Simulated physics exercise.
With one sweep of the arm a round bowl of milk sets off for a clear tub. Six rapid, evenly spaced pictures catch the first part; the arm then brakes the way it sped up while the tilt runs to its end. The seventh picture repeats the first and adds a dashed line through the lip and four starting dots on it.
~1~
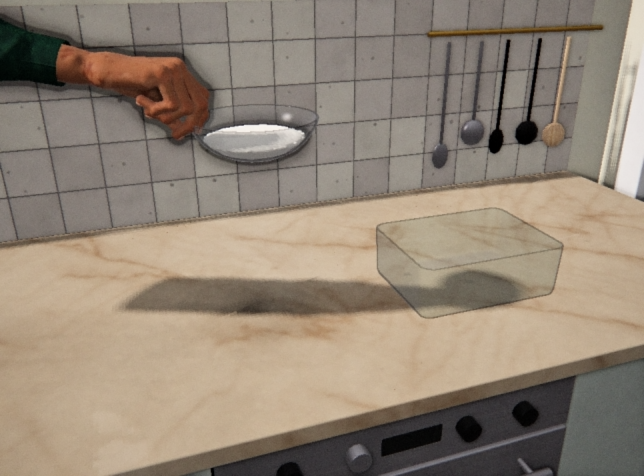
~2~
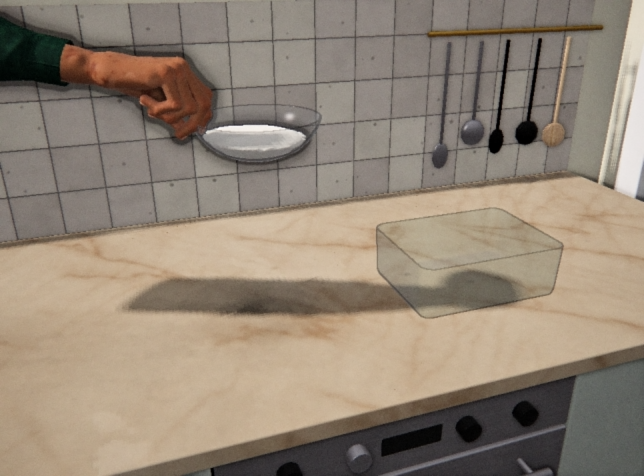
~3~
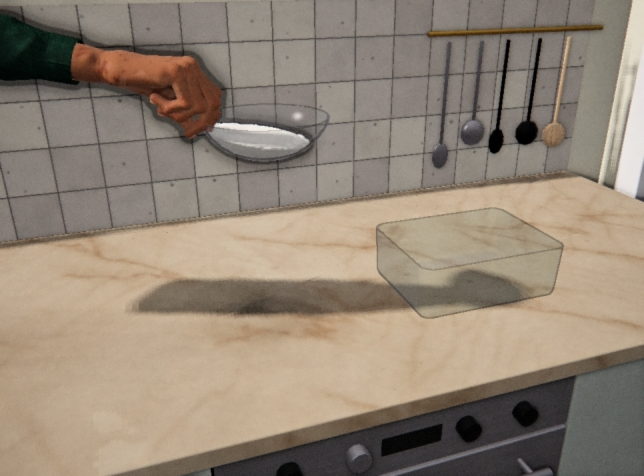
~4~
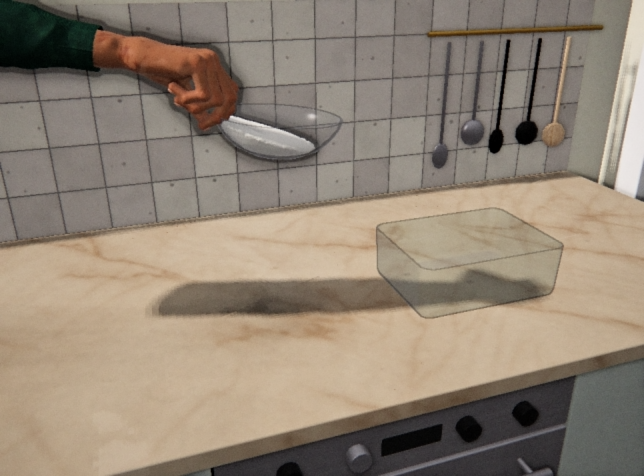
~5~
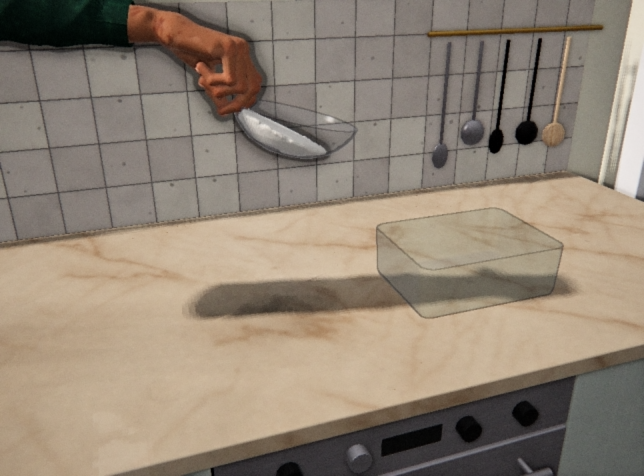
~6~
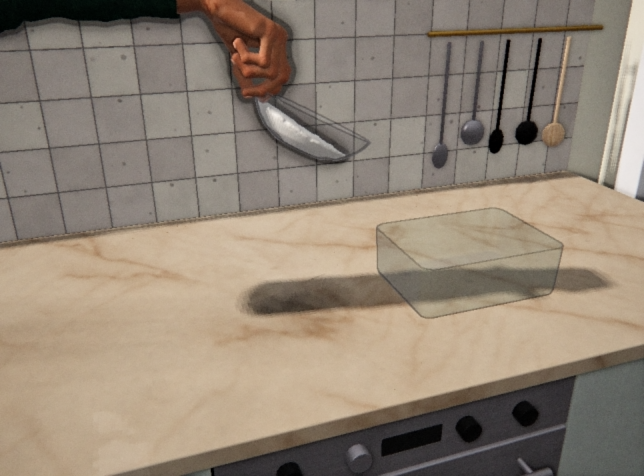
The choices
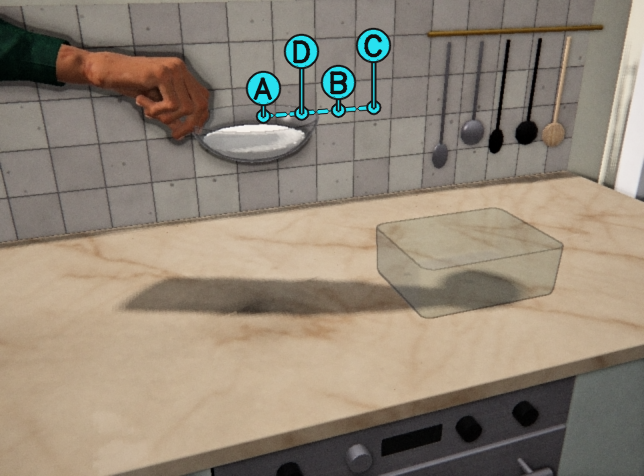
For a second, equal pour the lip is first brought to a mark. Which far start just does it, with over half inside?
That is spot A.
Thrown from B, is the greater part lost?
No, not at all.
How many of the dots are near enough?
All of the four.
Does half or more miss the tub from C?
No, not at all.
In cyan, A at (263, 116); B at (338, 110); C at (373, 107); D at (301, 113).
With A, about 65 % lands in the tub, 21 % falls short and 13 % goes beside or beyond.
With B, about 73 % lands in the tub, 6 % falls short and 21 % goes beside or beyond.
With C, about 83 % lands in the tub, 10 % falls short and 8 % goes beside or beyond.
With D, about 76 % lands in the tub, 7 % falls short and 17 % goes beside or beyond.
